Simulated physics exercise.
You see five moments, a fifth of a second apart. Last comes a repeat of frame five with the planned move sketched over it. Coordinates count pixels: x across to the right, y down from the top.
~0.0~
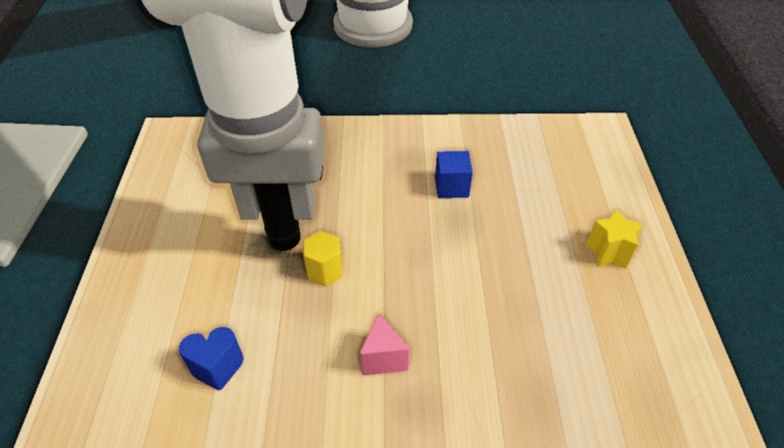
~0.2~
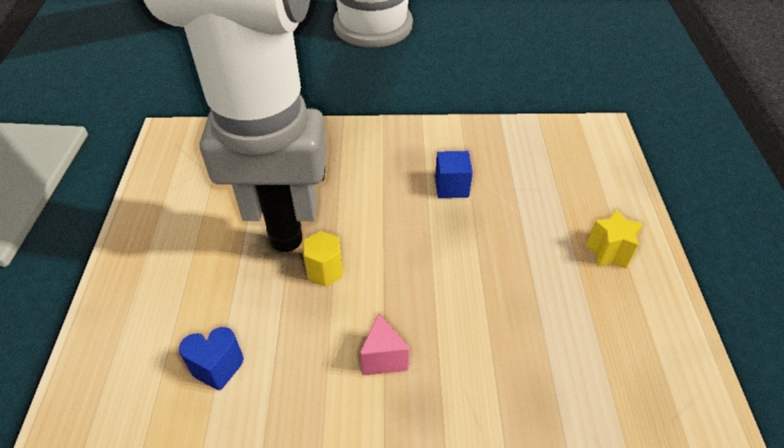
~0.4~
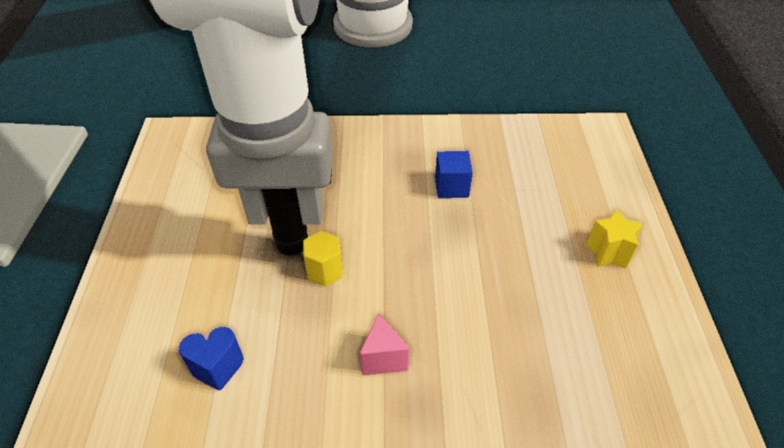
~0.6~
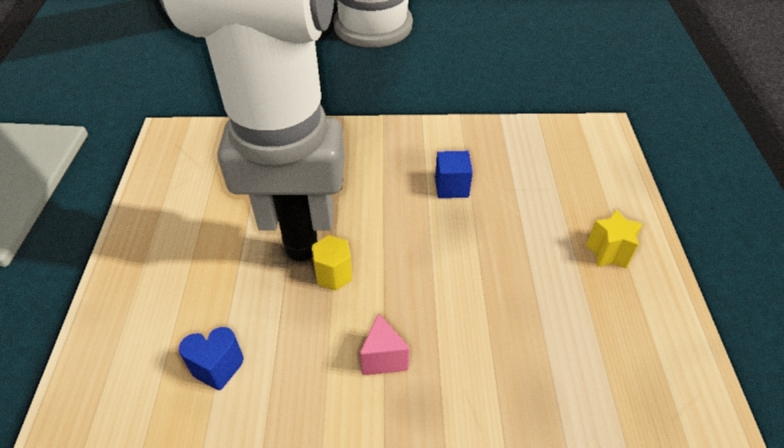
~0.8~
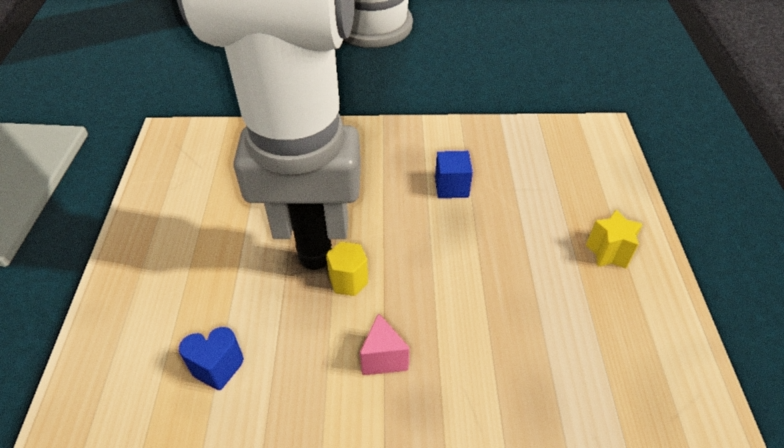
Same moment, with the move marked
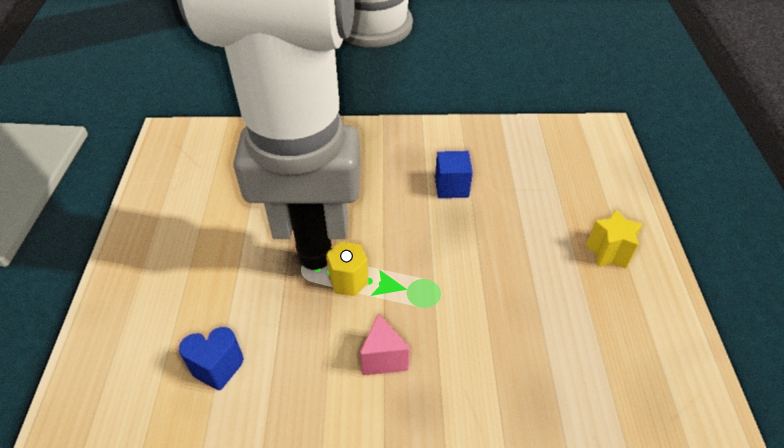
A white and grey robot arm holding a black peg reaches over a pale wooden board on a dark teal surface, seen from above by a still camera. A yellow hexagonal block sits beside the peg, with a blue cube and yellow star to the right, a blue heart lower left and a pink triangle near the centre. The peg shifts slightly right, then pushes the hexagonal block a short way right and slightly down.
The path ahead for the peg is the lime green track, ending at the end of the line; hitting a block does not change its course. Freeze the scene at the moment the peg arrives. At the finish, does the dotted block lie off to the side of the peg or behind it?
My answer is no.
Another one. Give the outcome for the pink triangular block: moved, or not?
Once the path is done, it remains where it sat before.
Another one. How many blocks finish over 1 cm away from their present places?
Moved: 1.
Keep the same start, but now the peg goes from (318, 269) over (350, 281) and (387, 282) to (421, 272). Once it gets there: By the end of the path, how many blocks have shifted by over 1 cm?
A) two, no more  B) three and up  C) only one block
My pick is C.
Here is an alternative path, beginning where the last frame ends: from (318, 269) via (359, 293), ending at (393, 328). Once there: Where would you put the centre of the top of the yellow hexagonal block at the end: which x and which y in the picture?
It is at (418, 280).
The drawn path runs in a line from (318, 269) to (424, 293); the dot is on the yellow hexagonal block.
On the path given first. One third of the way, peg (351, 266); yellow hexagonal block (382, 266).
Two thirds of the way, peg (388, 274); yellow hexagonal block (420, 277).
At the end, peg (425, 282); yellow hexagonal block (455, 290); pink triangular block not moved.
